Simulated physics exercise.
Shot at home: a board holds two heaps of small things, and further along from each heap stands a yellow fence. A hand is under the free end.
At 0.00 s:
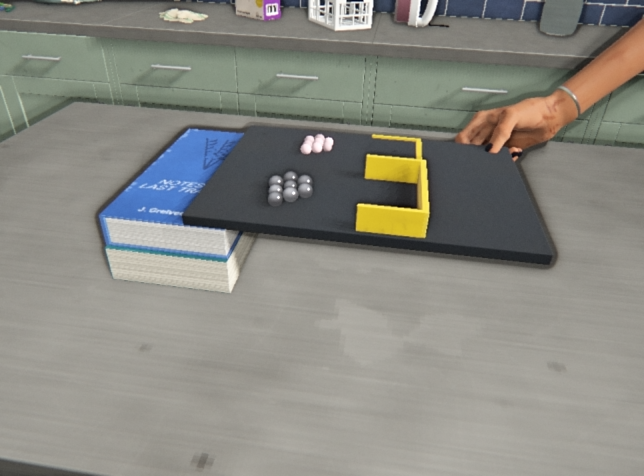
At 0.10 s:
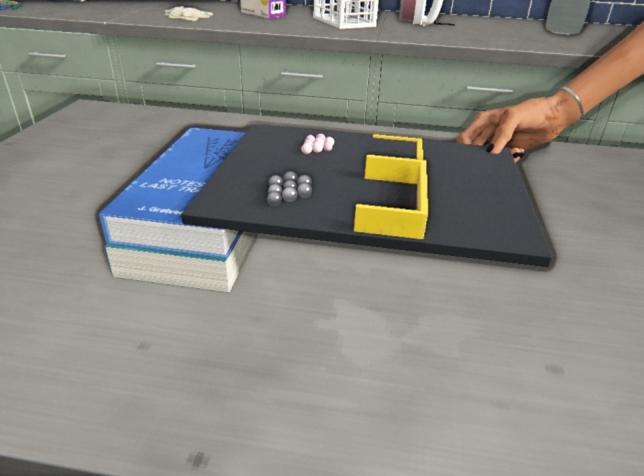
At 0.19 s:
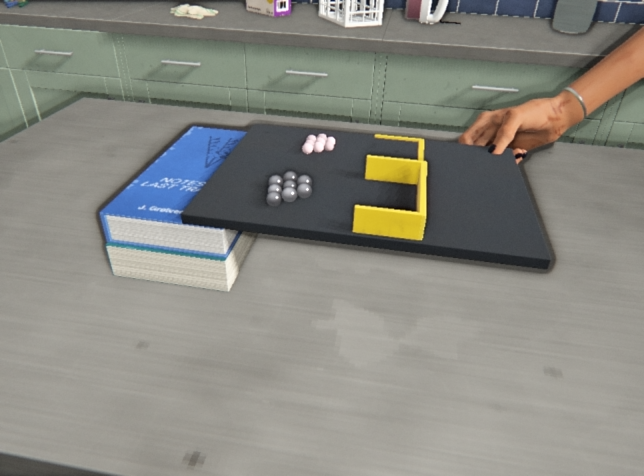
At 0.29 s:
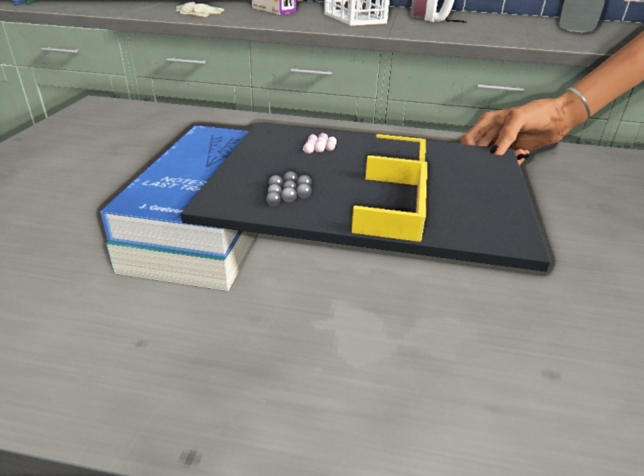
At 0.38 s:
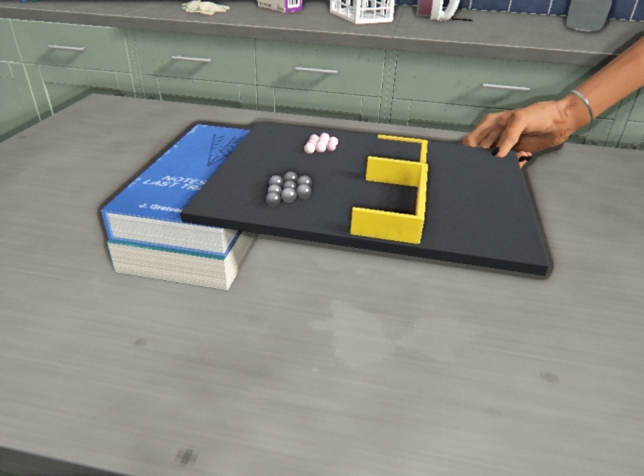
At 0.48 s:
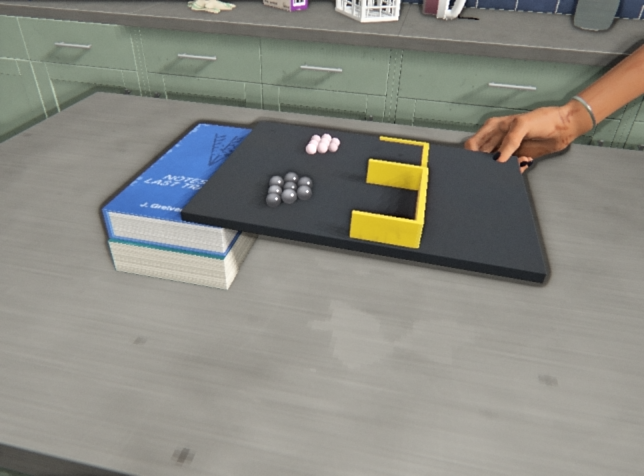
On a kitchen counter, a hand at the right slightly lowered the end of a dark board resting on thick books, while the grey balls, small pink pieces and yellow barriers kept their places on it.
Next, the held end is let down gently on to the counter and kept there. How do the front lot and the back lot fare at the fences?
At the end, the front lot does not cross, the back lot crosses.
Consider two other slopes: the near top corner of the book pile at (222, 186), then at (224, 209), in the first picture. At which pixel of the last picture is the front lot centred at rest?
(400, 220), then (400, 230).
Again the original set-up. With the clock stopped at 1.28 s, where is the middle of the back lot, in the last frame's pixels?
Around (462, 207).
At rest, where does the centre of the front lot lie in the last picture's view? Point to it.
Near (403, 239).
After 0.70 s, board sloping at 7°; front lot where it was; back lot where it was.
After 0.98 s, board sloping at 13°; front lot on its way down; back lot on its way down.
After 1.28 s, board resting at 15°; front lot has reached its bar; back lot the whole lot past its bar.
In the end (2.7 s), board resting at 15°; front lot gathered behind its bar; back lot the whole lot past its bar.
